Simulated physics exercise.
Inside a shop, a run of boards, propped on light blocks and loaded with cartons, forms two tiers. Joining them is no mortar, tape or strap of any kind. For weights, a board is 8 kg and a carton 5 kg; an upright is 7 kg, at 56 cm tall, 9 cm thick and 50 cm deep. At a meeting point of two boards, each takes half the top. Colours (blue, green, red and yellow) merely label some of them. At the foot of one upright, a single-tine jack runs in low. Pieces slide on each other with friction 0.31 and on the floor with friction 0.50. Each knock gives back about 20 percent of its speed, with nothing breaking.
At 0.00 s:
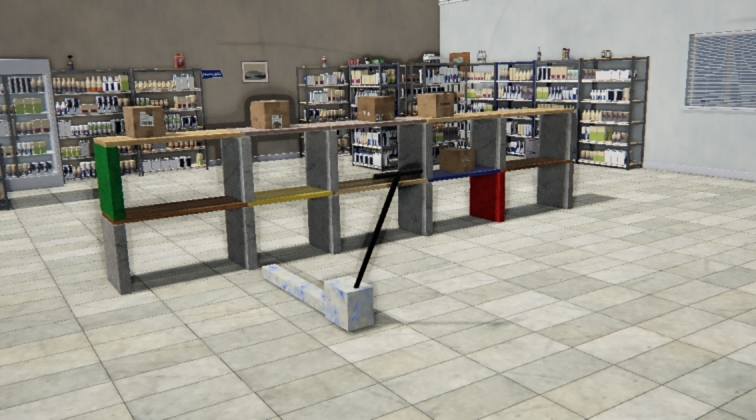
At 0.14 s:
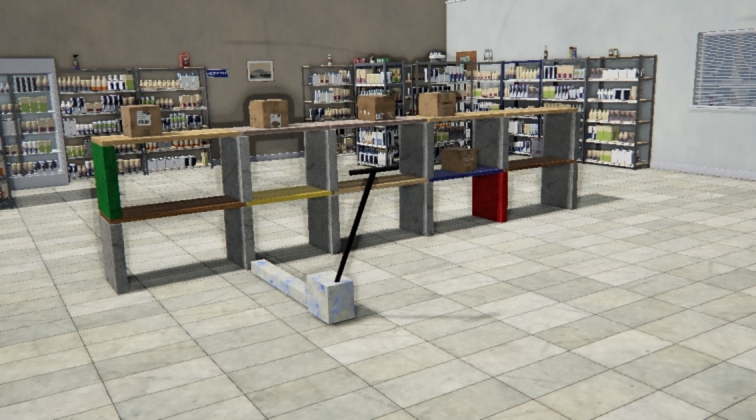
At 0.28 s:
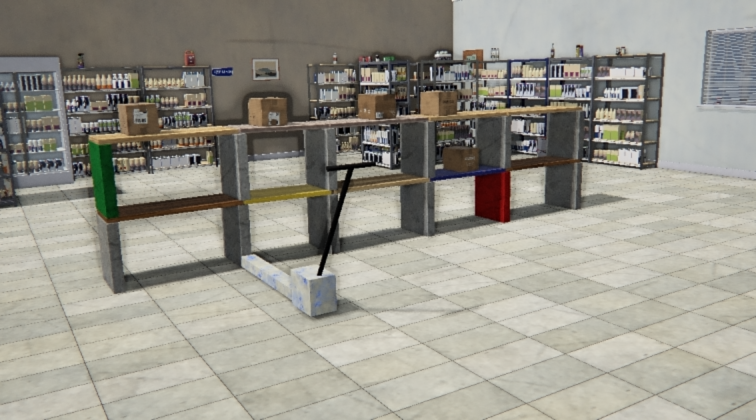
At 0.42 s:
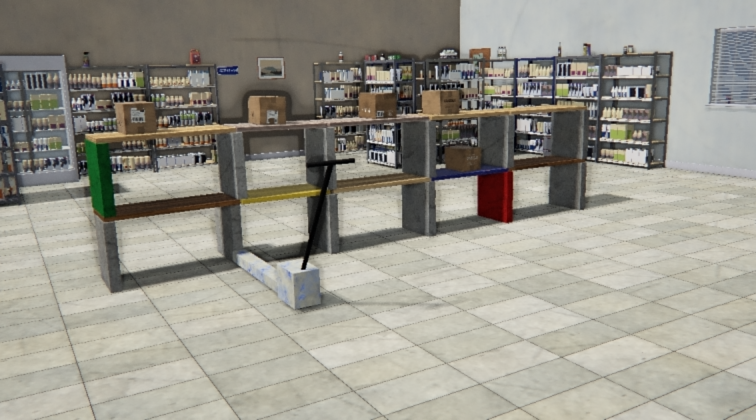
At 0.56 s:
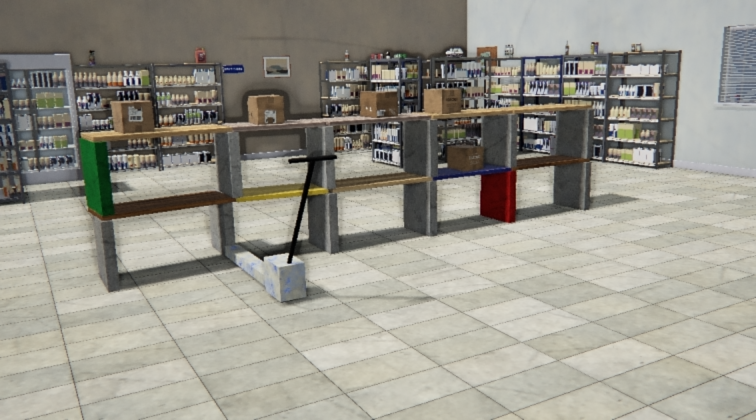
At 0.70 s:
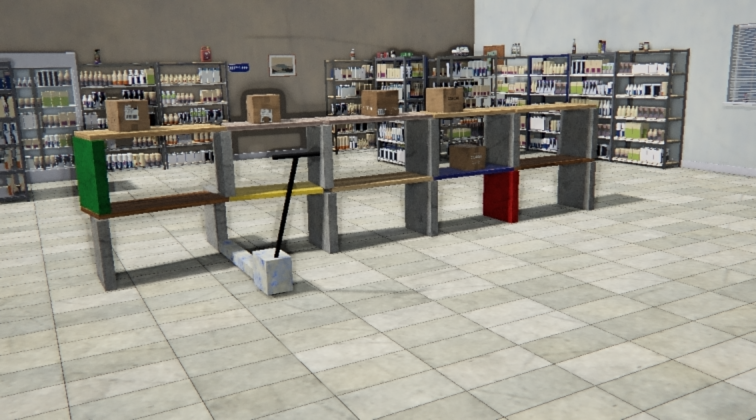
In a shop, a pale block-shaped jack with a black handle slid leftward and in under a long two-tier shelf holding cartons, and the yellow board and nearby pieces shifted slightly.
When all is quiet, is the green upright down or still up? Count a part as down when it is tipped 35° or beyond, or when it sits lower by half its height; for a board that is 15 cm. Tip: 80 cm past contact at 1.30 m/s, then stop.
In the end the green upright goes down.
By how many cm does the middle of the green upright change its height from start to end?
Looks like it winds up about 70 centimetres lower.
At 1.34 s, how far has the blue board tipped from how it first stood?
Near 0 degrees from how it began.
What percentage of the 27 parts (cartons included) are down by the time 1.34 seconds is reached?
35 %.
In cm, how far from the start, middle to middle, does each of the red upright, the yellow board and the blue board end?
Shift in cm - red: 0; yellow: 60; blue: 0.
Around 0.90 s, 1 of the 27 pieces down; green upright tipped 3°; yellow board tipped 23°, 16 cm lower.
Around 1.10 s, 7 of the 27 pieces down; green upright tipped 6°; yellow board tipped 38°, 21 cm lower.
Around 1.34 s, 9 of the 27 pieces down; green upright tipped 43°, 31 cm lower; yellow board tipped 50°, 25 cm lower.
Around 1.70 s, 9 of the 27 pieces down; green upright on its side; yellow board tipped 11°, 48 cm lower.
Finally (3.0 s), 9 of the 27 pieces down; green upright on its side; yellow board tipped 10°, 49 cm lower; red upright unmoved. Seen by the last camera, middles, green upright near (91, 267), yellow board near (262, 239).
